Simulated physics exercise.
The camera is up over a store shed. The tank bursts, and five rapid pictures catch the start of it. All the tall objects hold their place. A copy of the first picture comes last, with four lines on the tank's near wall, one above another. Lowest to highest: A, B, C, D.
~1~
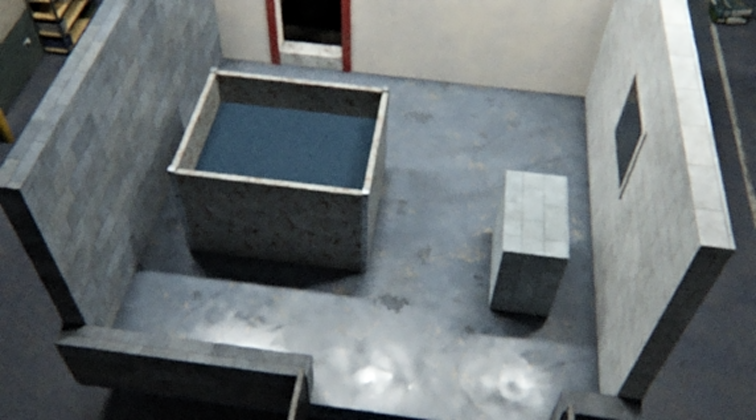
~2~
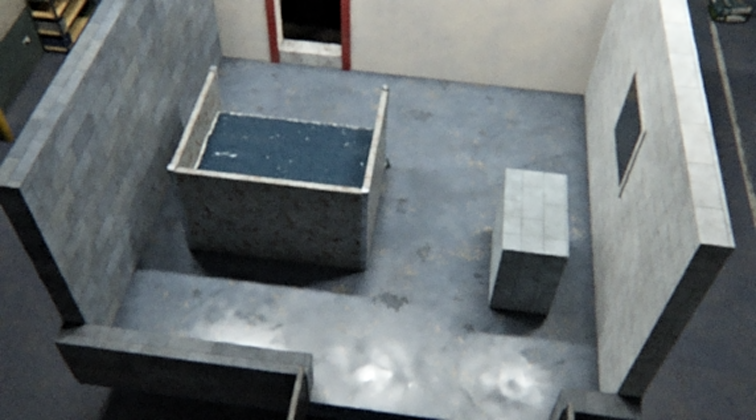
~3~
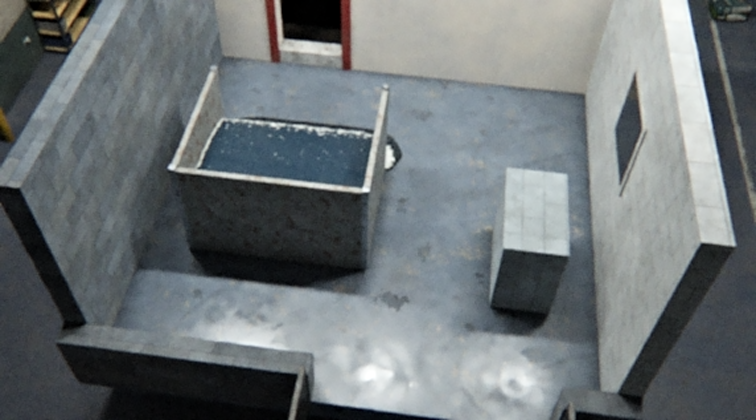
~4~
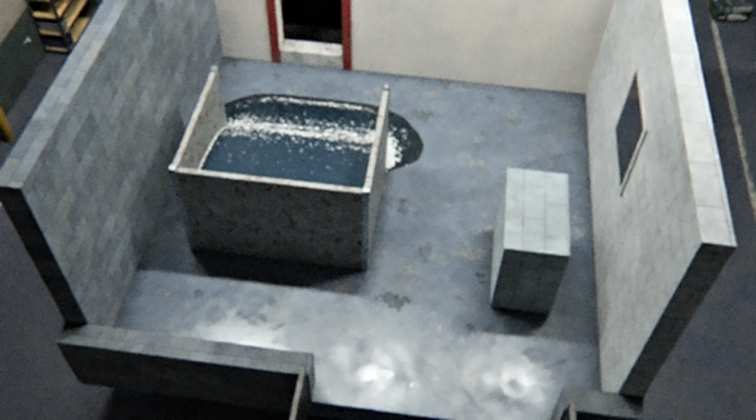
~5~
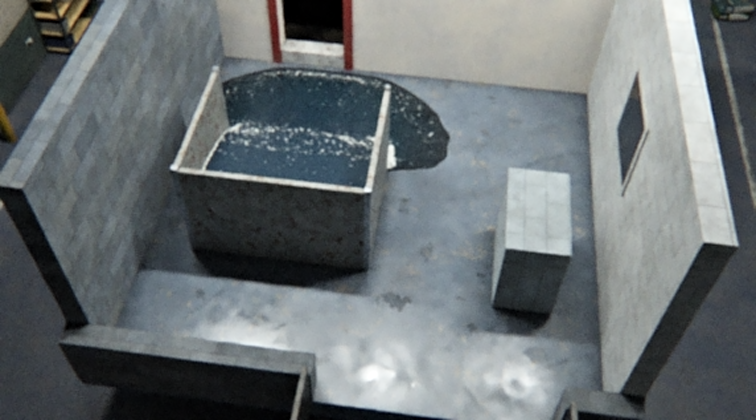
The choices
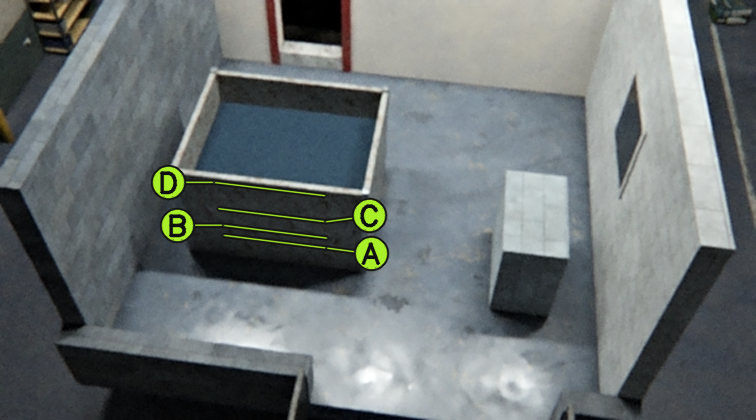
Dark blue water sat still in a square grey tank, then poured out as its back side disappeared, spreading in a foamy, rounded sheet across the floor behind it, toward the red doorway and the right.
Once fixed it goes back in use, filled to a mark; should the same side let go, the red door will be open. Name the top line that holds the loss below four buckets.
Line A.
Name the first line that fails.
That would be B.
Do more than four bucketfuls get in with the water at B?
Yes.
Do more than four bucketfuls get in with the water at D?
Yes, it does.
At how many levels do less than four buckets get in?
One of the four.
On the marked copy, A at (275, 241); B at (274, 231); C at (272, 215); D at (268, 188); from the bottom up A, B, C, D.
With A, a splash gets over, under a bucket.
With B, about 10 bucketfuls get in.
With C, dozens of bucketfuls pour in.
With D, dozens of bucketfuls pour in.
